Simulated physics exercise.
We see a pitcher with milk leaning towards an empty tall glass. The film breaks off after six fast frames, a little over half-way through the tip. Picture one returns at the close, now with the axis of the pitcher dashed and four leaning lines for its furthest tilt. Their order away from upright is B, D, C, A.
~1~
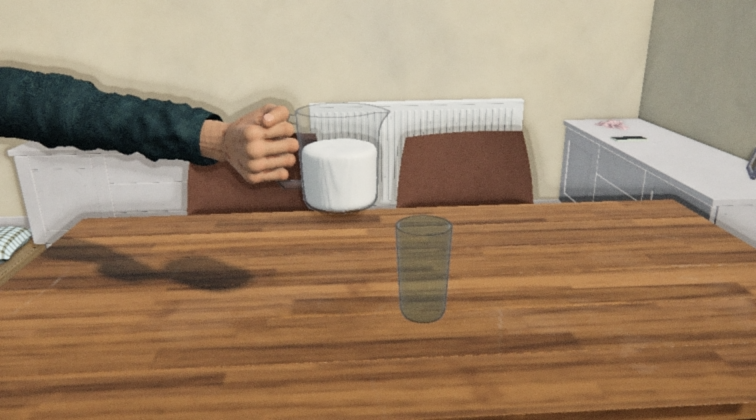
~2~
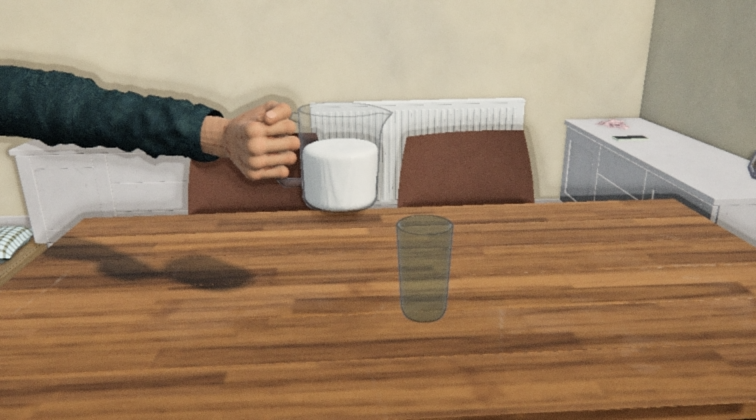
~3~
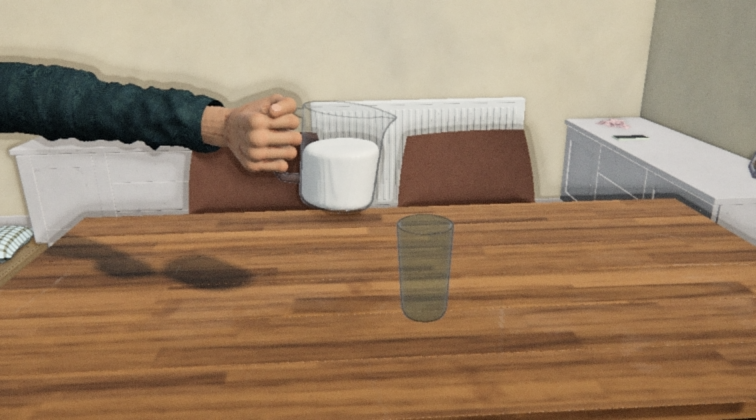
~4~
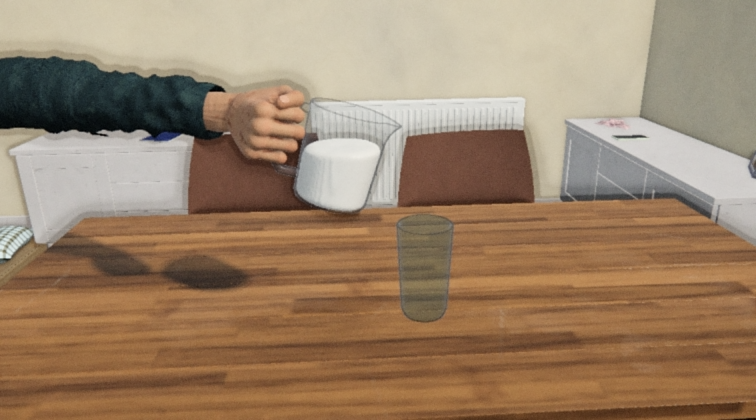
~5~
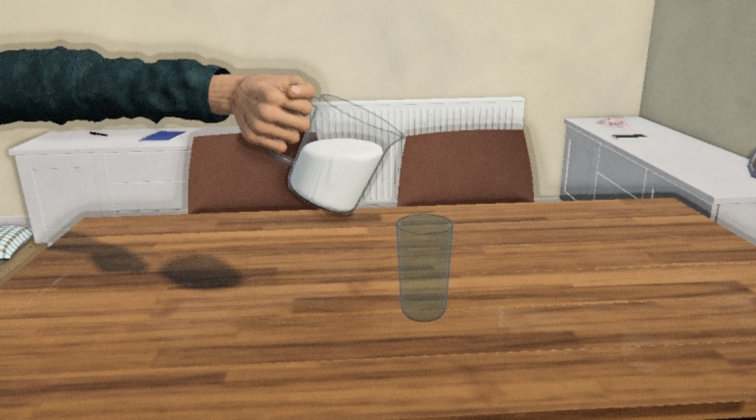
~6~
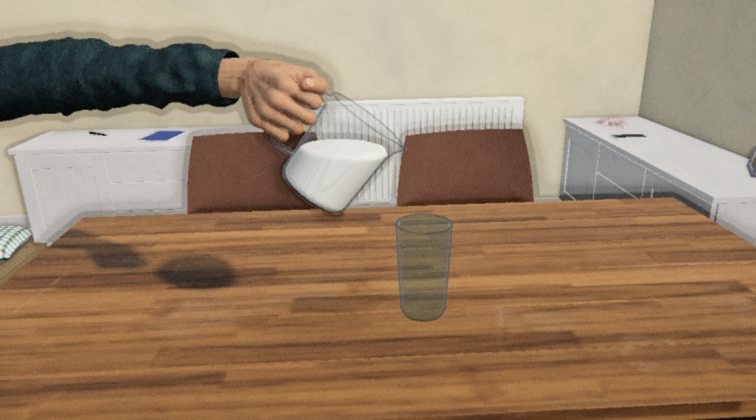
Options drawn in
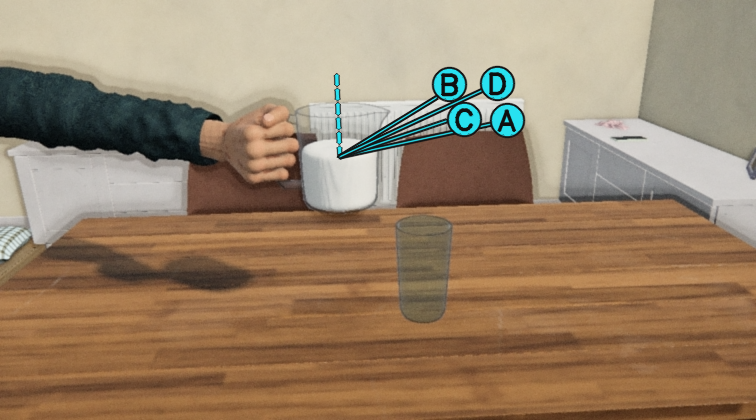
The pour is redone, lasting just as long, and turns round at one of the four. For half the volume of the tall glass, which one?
I would pick line C.
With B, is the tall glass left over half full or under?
Under.
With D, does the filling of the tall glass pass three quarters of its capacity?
No.
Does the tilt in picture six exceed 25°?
Yes.
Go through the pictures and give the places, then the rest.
Upright, lip at (389, 111); rim of the tall glass round (424, 224); nothing has left yet.
Upright, lip at (391, 112); nothing has left yet.
Tipped about 8°, lip at (395, 117); nothing has left yet.
Tipped about 16°, lip at (400, 125); nothing has left yet.
Tipped about 26°, lip at (404, 136); nothing has left yet.
Tipped about 37°, lip at (406, 148); nothing has left yet.
On the marked copy, A at (490, 124); B at (436, 97); C at (446, 120); D at (482, 90).
Choosing A, the tall glass ends with about 66 % of what it can hold; 3 % of the milk is spilt.
Choosing B, the tall glass ends with about 23 % of what it can hold.
Choosing C, the tall glass ends with about 51 % of what it can hold; 3 % of the milk is spilt.
Choosing D, the tall glass ends with about 36 % of what it can hold.
